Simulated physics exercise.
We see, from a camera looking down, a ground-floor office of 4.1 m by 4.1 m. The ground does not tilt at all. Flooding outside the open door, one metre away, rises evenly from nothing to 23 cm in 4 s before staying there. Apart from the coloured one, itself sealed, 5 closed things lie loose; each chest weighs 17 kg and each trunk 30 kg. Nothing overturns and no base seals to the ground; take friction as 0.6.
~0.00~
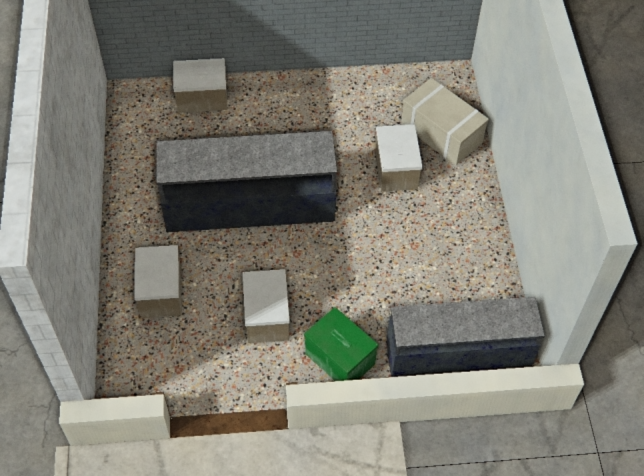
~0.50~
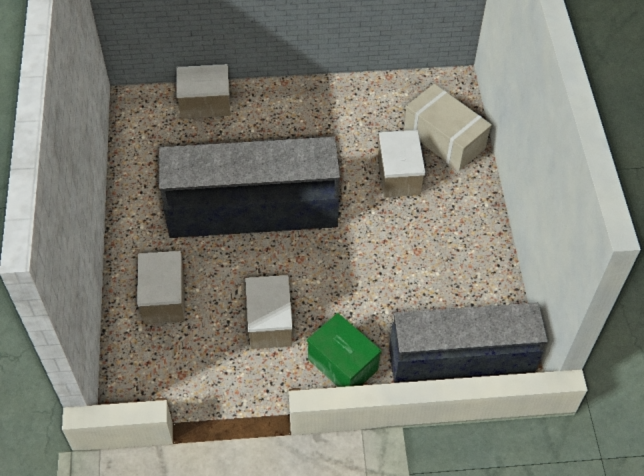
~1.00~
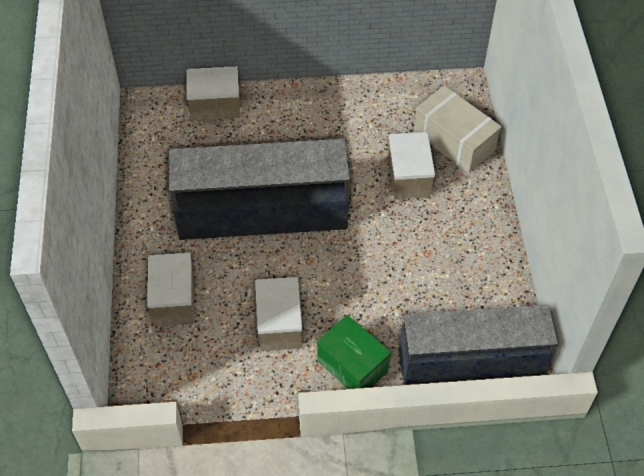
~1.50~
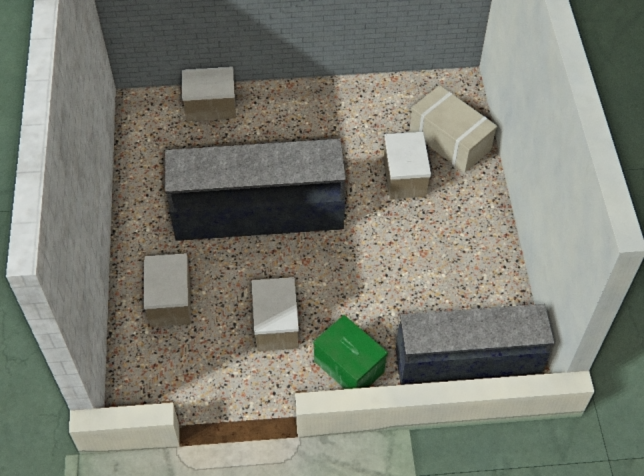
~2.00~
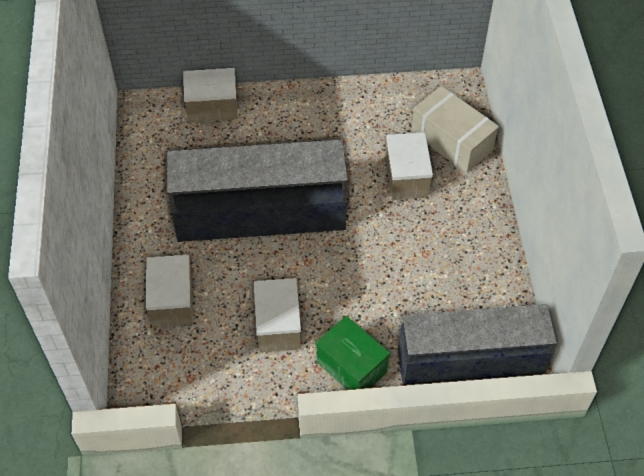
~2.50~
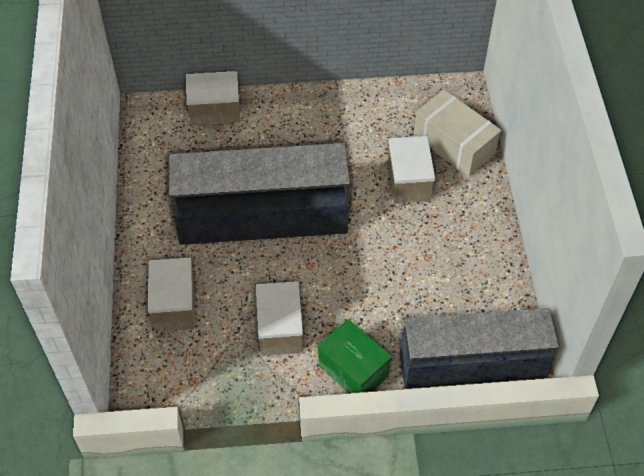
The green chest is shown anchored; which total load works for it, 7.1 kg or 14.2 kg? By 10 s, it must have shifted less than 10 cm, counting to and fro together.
Only 14.2 kg.
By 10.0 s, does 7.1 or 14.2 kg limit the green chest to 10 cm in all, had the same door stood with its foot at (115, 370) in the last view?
There both choices fail.
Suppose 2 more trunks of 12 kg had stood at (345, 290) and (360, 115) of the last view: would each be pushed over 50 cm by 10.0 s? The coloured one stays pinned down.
Well, beyond half a metre and then below half a metre.
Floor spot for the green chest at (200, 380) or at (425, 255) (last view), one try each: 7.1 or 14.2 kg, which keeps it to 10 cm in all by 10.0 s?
In turn: Neither is enough; neither holds.
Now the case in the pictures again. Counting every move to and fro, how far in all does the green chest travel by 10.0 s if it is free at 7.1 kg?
Total path: Approx. 30 cm.
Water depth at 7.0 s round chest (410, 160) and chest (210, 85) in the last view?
About 2 and 5 cm.
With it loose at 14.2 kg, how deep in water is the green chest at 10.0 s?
Depth: Approx. 6 cm.
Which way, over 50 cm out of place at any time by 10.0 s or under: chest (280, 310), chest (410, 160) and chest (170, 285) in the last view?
Listed order gives above limit, within limit, above limit.
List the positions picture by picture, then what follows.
In the first frame, the green chest at (341, 339), on the bottom; 0.0 m2 under water; 0 of 6 have shifted.
In the second frame, the green chest at (344, 345) rests on the ground; 0.0 m2 under water; 0 of 6 have shifted.
In the third frame, the green chest at (354, 347) rests on the ground; water covers 0.0 m2; 0 of 6 have shifted.
In the fourth frame, the green chest at (350, 347), on the bottom; 0.0 m2 under water; 0 of 6 have shifted.
In the fifth frame, the green chest at (353, 348) rests on the ground; water covers 0.0 m2; 0 of 6 have shifted.
In the sixth frame, the green chest at (355, 351), on the bottom; water covers 0.6 m2; 0 of 6 have shifted.
After 3.5 s the green chest would be 0 cm from its start with 7.1 kg and 0 cm from its start with 14.2 kg; 2 cm of water round it then.
After 4.5 s the green chest would be 13 cm from its start with 7.1 kg and 0 cm from its start with 14.2 kg; 4 cm of water round it then.
After 7.0 s the green chest would be 13 cm from its start with 7.1 kg and 0 cm from its start with 14.2 kg; 2 cm of water round it then.
After 10.0 s the green chest would be 17 cm from its start with 7.1 kg and 2 cm from its start with 14.2 kg; 6 cm of water round it then.
